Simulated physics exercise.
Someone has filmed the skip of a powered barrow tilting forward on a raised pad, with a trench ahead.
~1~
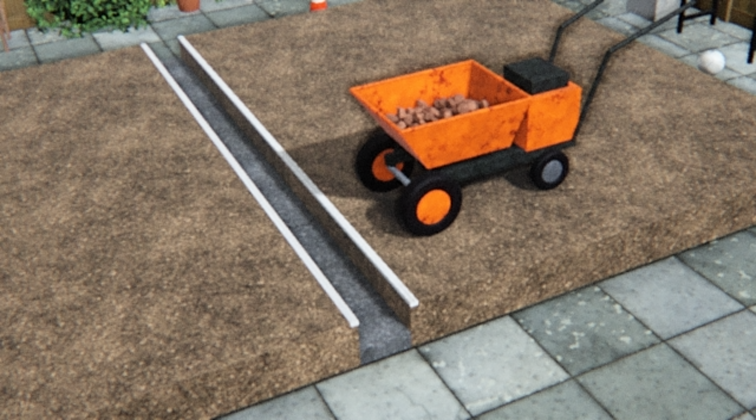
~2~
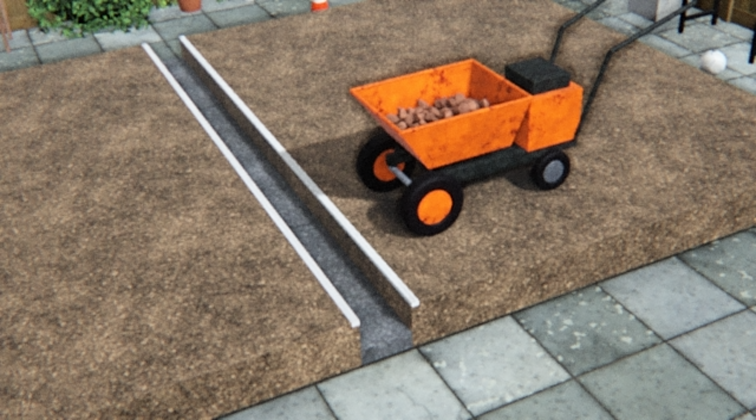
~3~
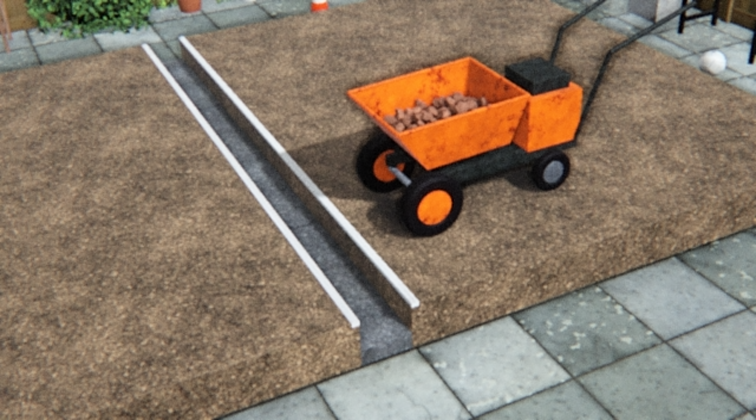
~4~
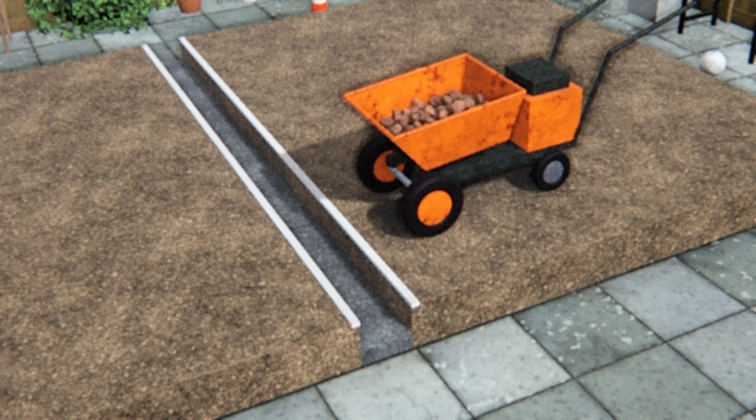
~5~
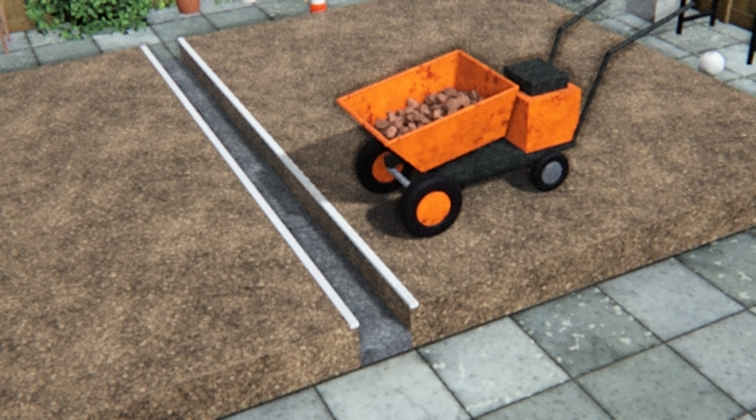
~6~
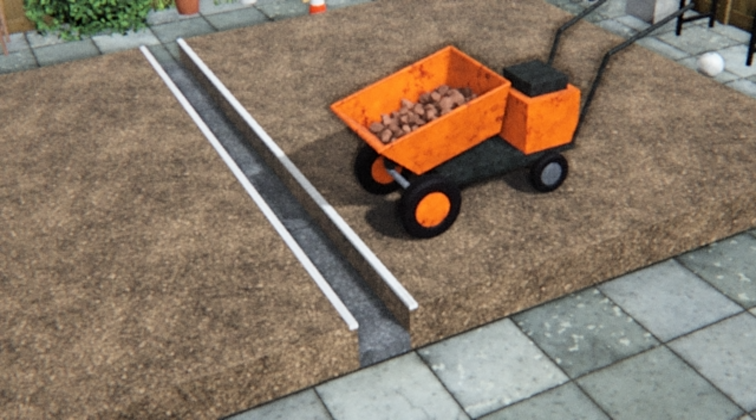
Orange powered barrow standing beside a narrow trench on brown ground, its skip of rubble slowly tilting forward a little.
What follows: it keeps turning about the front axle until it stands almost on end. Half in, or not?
In the trench: The larger part.
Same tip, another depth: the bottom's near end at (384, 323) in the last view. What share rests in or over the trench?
Near 60 %.
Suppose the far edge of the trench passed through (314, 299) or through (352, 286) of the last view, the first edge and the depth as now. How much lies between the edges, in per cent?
Roughly 100 per cent, and 10 per cent.
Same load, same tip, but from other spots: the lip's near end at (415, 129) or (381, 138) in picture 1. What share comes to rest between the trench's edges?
The first gives 100 %, the second 20 %.
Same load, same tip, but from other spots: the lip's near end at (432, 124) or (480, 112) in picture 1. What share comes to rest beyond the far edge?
The first gives 0 %, the second 0 %.
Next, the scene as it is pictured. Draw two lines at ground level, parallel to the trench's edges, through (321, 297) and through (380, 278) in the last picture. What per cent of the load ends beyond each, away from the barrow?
The first gives 10 %, the second 100 %.
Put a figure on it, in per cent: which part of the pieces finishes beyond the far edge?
Roughly 15 in a hundred.
Shortly afterwards, skip tipped steeply; the whole lot in the skip.
Next, skip tipped right over; the bulk in the skip; a little in or heaped over the trench; only a few beyond it.
Some moments later, skip tipped right over; a little in the skip; the bulk in or heaped over the trench; a little beyond it.
In the end, skip tipped right over; the bulk in or heaped over the trench; a little beyond it.
